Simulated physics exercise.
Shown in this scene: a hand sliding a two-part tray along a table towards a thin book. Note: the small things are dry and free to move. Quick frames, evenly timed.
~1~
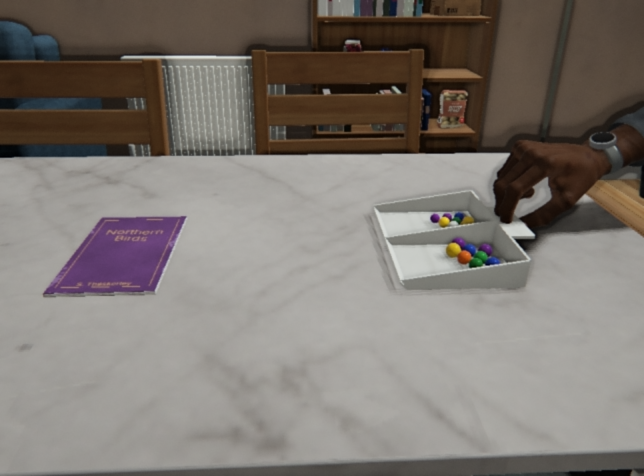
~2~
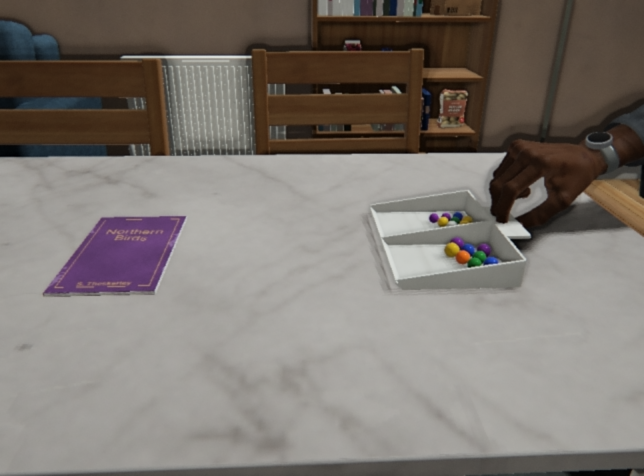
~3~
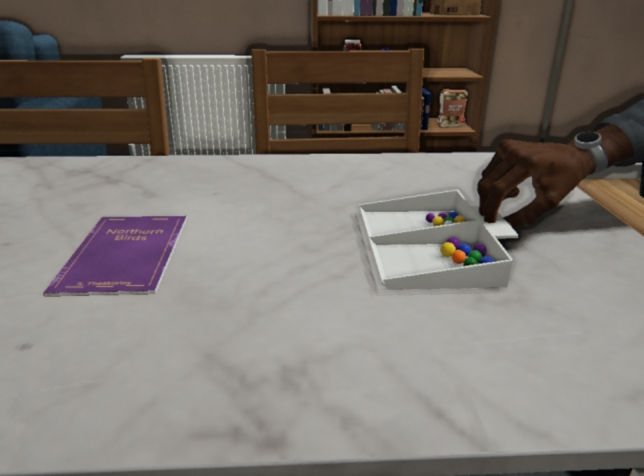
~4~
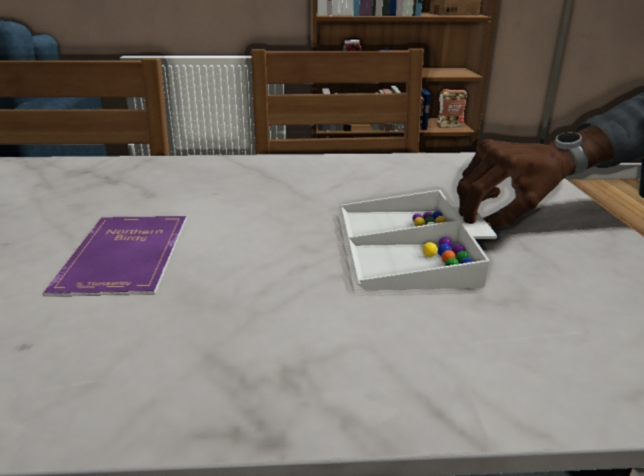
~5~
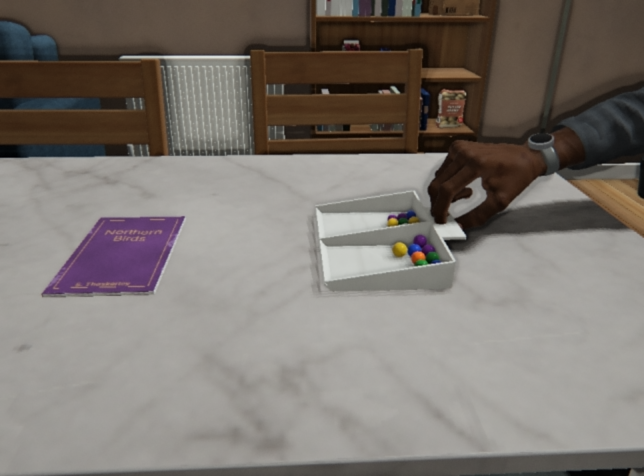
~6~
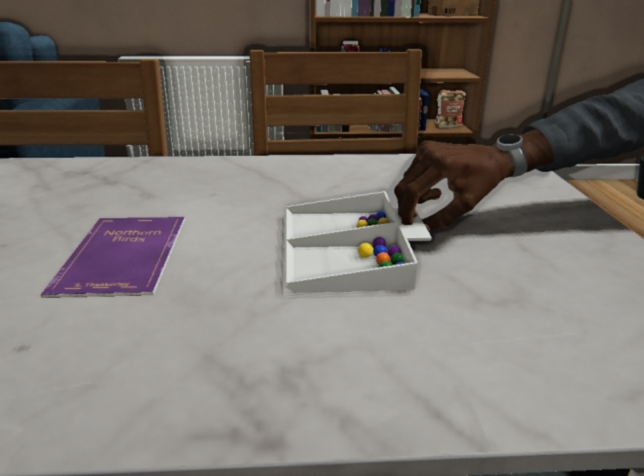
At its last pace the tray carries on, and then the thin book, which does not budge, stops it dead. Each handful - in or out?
Front handful: Some out; back handful: Some out.
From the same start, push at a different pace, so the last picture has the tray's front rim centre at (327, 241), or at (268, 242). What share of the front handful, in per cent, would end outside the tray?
Around 0 % and around 80 %.
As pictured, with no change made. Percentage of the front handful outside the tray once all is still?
Close to 50 per cent.
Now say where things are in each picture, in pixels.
In the first frame, front rim at (385, 240), at rest; thin book at (113, 269); front handful at (469, 251), a few gumballs; back handful at (456, 222), a few gumballs.
In the second frame, front rim at (381, 240), hardly any of the way covered; back handful at (455, 222).
In the third frame, front rim at (369, 240), a small part of the way covered; front handful at (464, 251).
In the fourth frame, front rim at (349, 240), about a quarter of the way covered; back handful at (430, 222).
In the fifth frame, front rim at (319, 241), about a third of the way covered; front handful at (418, 258).
In the sixth frame, front rim at (286, 242), about half of the way covered; thin book at (111, 270); front handful at (383, 260); back handful at (372, 224).
Then, 0.10 s past the last view, tray still sliding, front rim near (227, 243); front handful all inside; back handful all inside.
Then, 0.30 s past the last view, tray stopped at the thin book; front handful all inside, moved towards the front rim; back handful all inside, moved towards the front rim.
Then, 0.51 s past the last view, tray stopped at the thin book; front handful about half out of the tray; back handful about two thirds out of the tray.
Finally, tray stopped at the thin book; front handful about half out of the tray; back handful most out of the tray.
